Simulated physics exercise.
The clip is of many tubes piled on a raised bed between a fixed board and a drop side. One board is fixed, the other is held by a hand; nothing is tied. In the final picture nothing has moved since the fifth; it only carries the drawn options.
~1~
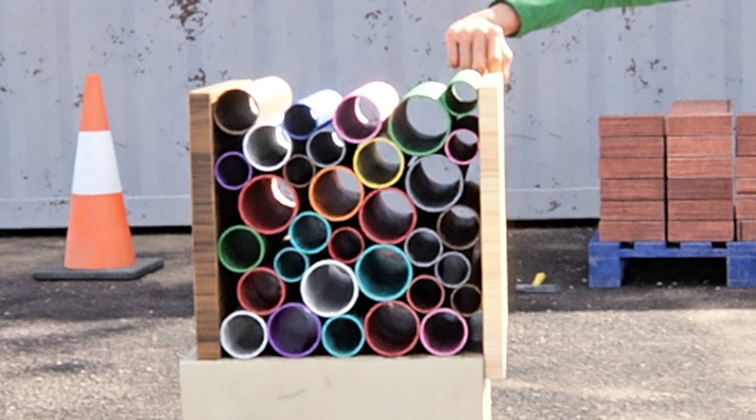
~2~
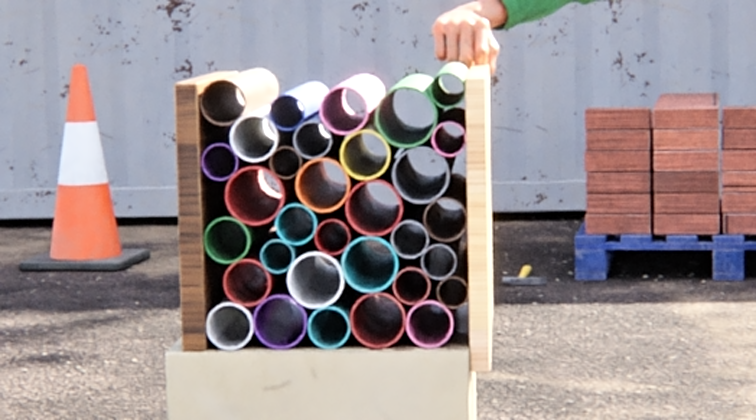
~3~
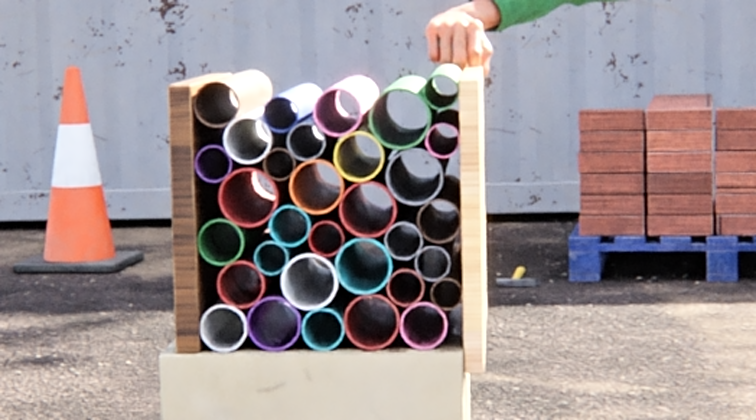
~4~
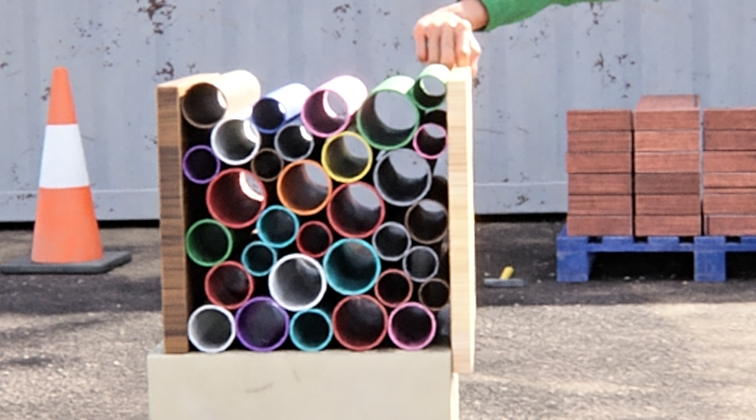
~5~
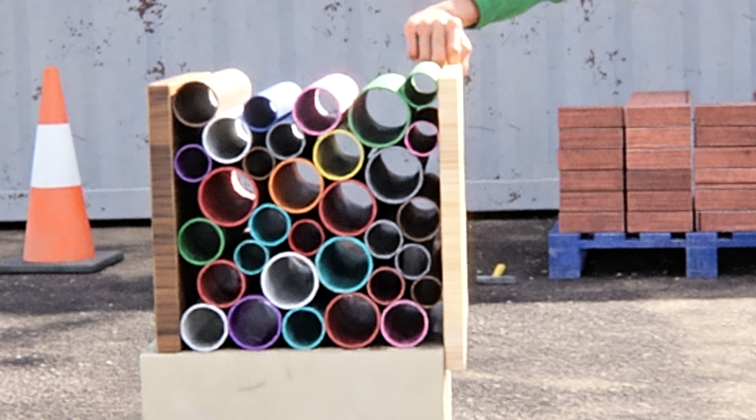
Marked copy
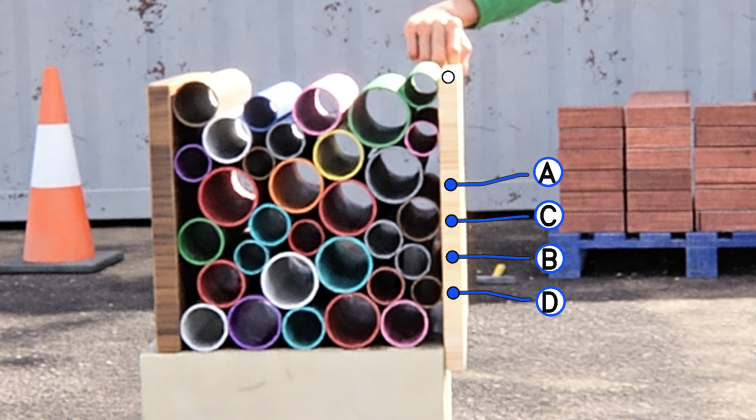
In an outdoor yard beside a corrugated metal wall, colourful tubes sit stacked between two wooden side boards on a pale block, with a hand resting on the right board. The view shifts gradually so that the stack, cone and bricks slide slightly left together, while the tubes stay in place.
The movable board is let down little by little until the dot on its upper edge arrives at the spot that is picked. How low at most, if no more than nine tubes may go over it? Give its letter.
Lower it to B and no more.
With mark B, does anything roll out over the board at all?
Yes, at B.
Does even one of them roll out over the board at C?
At C: Yes.
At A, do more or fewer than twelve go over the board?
At A, fewer than twelve.
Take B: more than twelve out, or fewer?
It loses fewer than twelve.
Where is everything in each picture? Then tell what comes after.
The first frame shows side board (494, 213); a white tube (244, 334); a brown tube (467, 300).
The second frame shows a brown tube (453, 292); a grey tube (439, 262).
The third frame shows a brown tube (440, 221); an orange tube (317, 187).
The fourth frame shows a white tube (236, 140); a brown tube (204, 104).
The fifth frame shows side board (454, 205); a white tube (204, 327); a brown tube (427, 291).
On the marked copy, A at (451, 185); B at (453, 257); C at (452, 221); D at (453, 293); the white dot at (448, 77).
Following B. Soon after the start, top of the board (440, 156).
Later, top of the board (442, 246).
In the end, top of the board (442, 256), about five out over the board.
As for the rest, A one out over the board; C two out over the board; D more than nine out over the board.
